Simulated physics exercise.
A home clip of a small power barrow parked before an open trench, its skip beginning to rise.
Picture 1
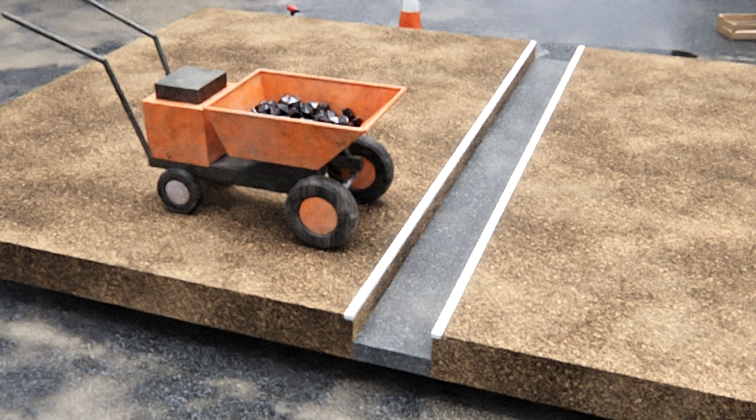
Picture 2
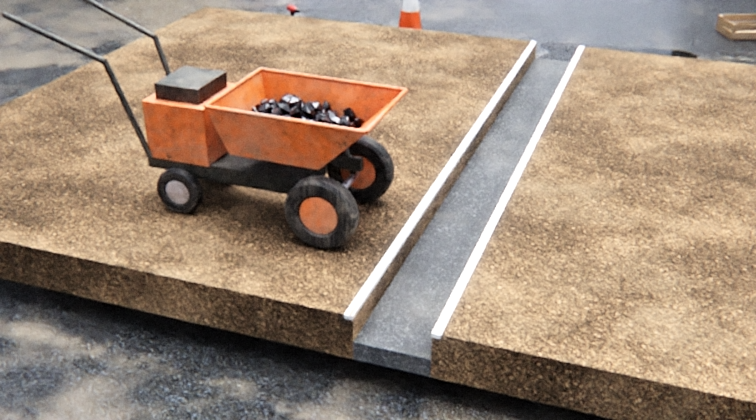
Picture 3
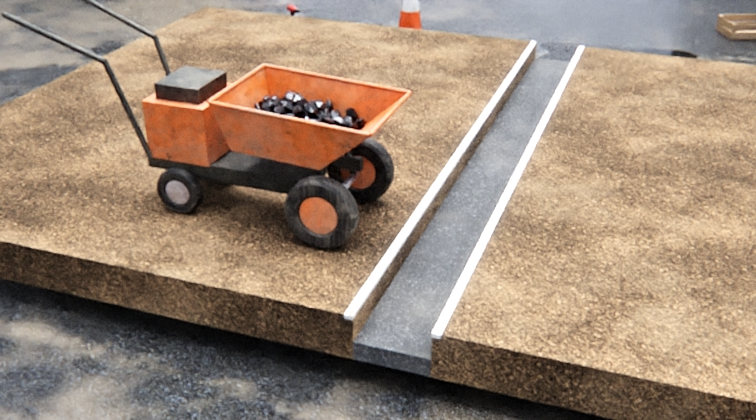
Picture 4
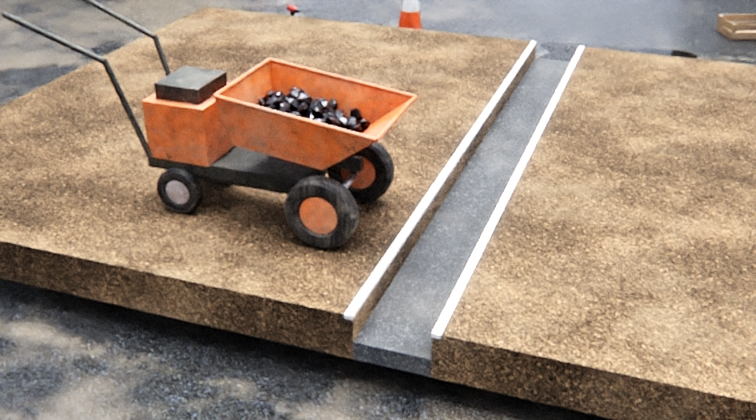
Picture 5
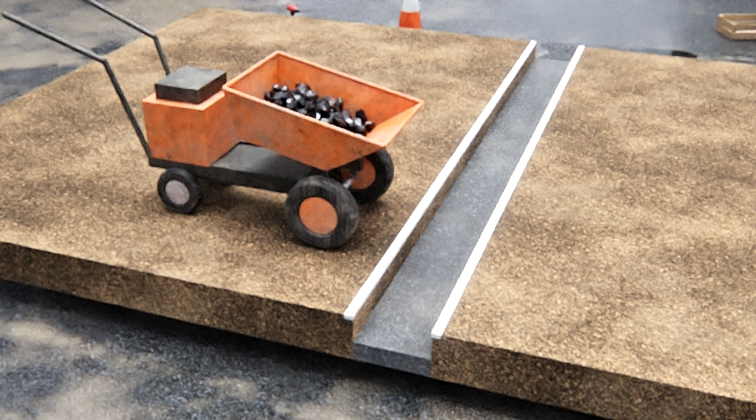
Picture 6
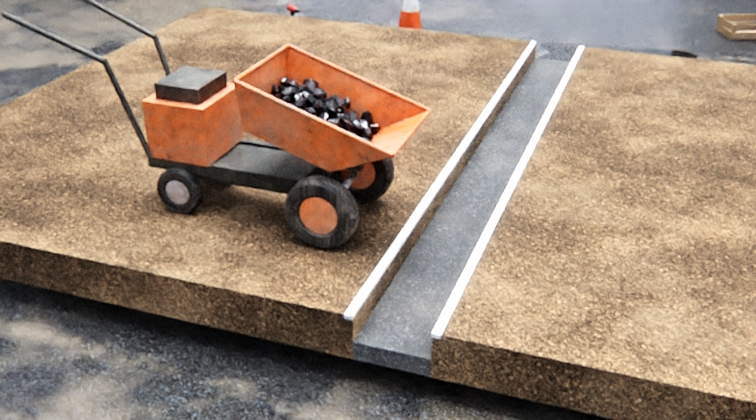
Orange skip of a small power barrow loaded with black lumps slowly tilting towards the right beside a shallow, white-edged trench.
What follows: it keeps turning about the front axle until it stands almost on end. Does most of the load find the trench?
It catches more than half.
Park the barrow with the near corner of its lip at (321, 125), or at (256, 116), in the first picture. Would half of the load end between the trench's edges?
One: The larger part. Two: Less than half.
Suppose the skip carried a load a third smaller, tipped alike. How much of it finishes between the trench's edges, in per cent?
Roughly 100 in a hundred.
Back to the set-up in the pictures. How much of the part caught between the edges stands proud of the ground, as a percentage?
Roughly 10 in a hundred.
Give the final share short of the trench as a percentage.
Close to 0 per cent.
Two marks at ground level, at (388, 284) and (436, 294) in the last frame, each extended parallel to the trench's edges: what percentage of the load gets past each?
First some 100, then 30 per cent.
Soon, skip tipped steeply; all in the skip.
A while on, skip tipped right over; most in the skip; a small part in or heaped over the trench; a stray few beyond it.
Towards the end, skip tipped right over; a small part in the skip; most in or heaped over the trench; a small part beyond it.
Finally, skip tipped right over; most in or heaped over the trench; a small part beyond it.
